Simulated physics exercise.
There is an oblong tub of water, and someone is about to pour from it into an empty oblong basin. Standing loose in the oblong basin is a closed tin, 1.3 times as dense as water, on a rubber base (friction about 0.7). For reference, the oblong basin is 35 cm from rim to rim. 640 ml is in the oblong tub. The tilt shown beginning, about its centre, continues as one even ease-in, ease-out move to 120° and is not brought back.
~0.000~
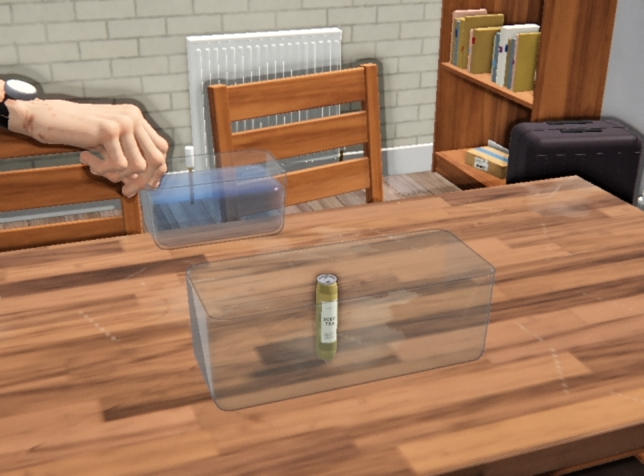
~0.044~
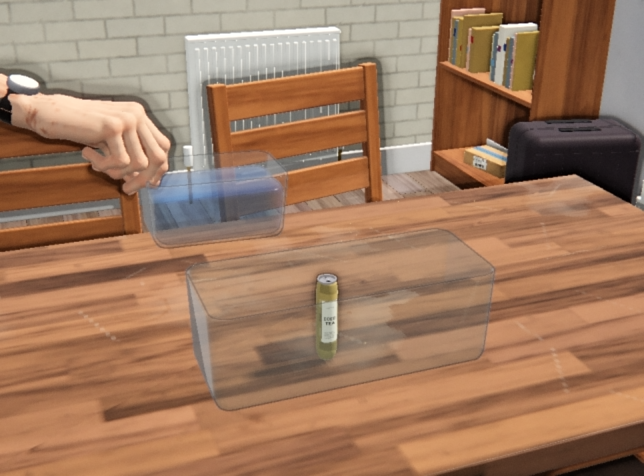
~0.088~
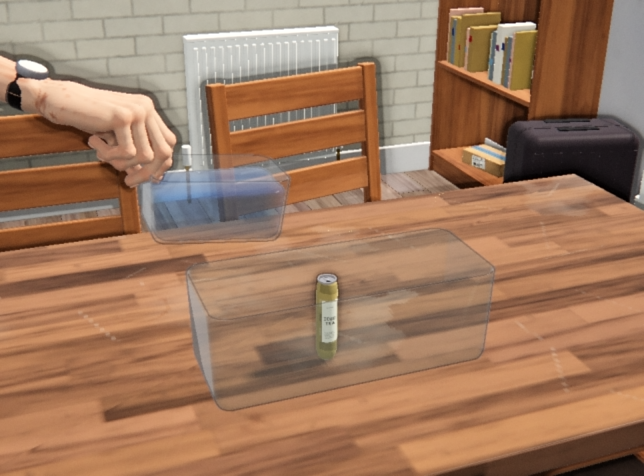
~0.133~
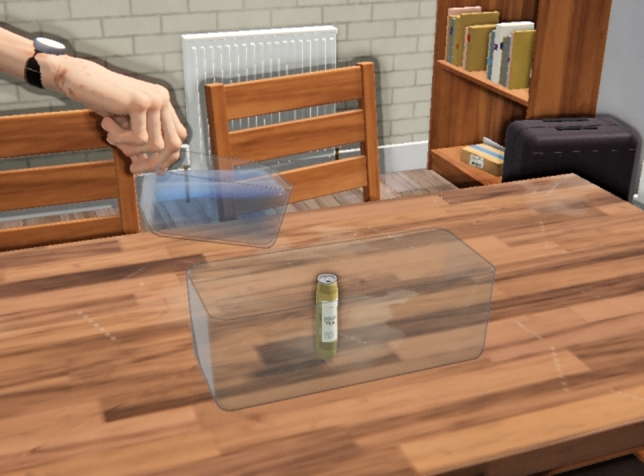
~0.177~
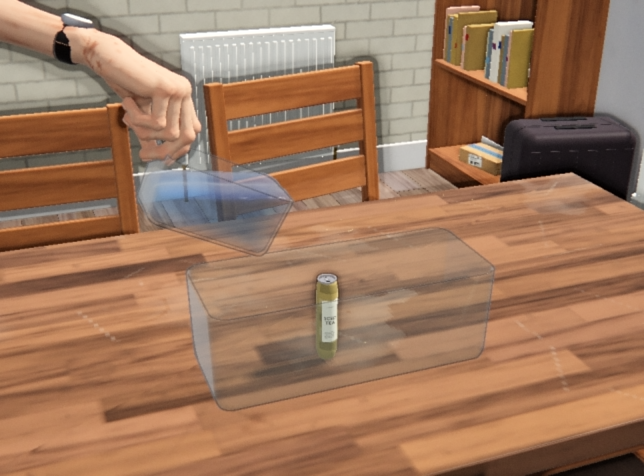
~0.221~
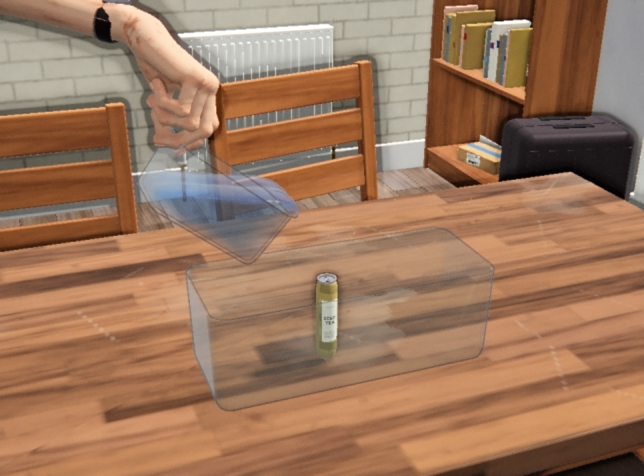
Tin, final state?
I expect it to overbalance.
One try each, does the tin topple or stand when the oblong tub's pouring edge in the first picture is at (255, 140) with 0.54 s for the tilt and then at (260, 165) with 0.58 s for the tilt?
First it tips over; then it tips over.
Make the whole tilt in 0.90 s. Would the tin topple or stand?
Holds steady.
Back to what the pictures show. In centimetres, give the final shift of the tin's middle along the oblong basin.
8.0 cm.
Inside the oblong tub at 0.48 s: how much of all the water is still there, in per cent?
At that time about 8 in a hundred parts are still held.
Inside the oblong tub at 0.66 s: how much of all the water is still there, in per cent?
Close to 0 percent of the total.
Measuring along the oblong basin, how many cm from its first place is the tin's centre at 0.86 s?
Near 7 cm.
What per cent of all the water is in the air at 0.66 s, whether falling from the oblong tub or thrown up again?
Something like 2 per cent is in the air then.
After 0.48 s the tilt is 112° and 8 per cent is still to pour; the tin stands where it began.
After 0.66 s the tilt is 120° and 0 per cent is still to pour; the tin leans 14°.
After 0.86 s the tilt is 120° and 0 per cent is still to pour; the tin lies on its side.
After 1.07 s the tilt is 120° and 0 per cent is still to pour; the tin lies on its side.
In the end the tin lies on its side.
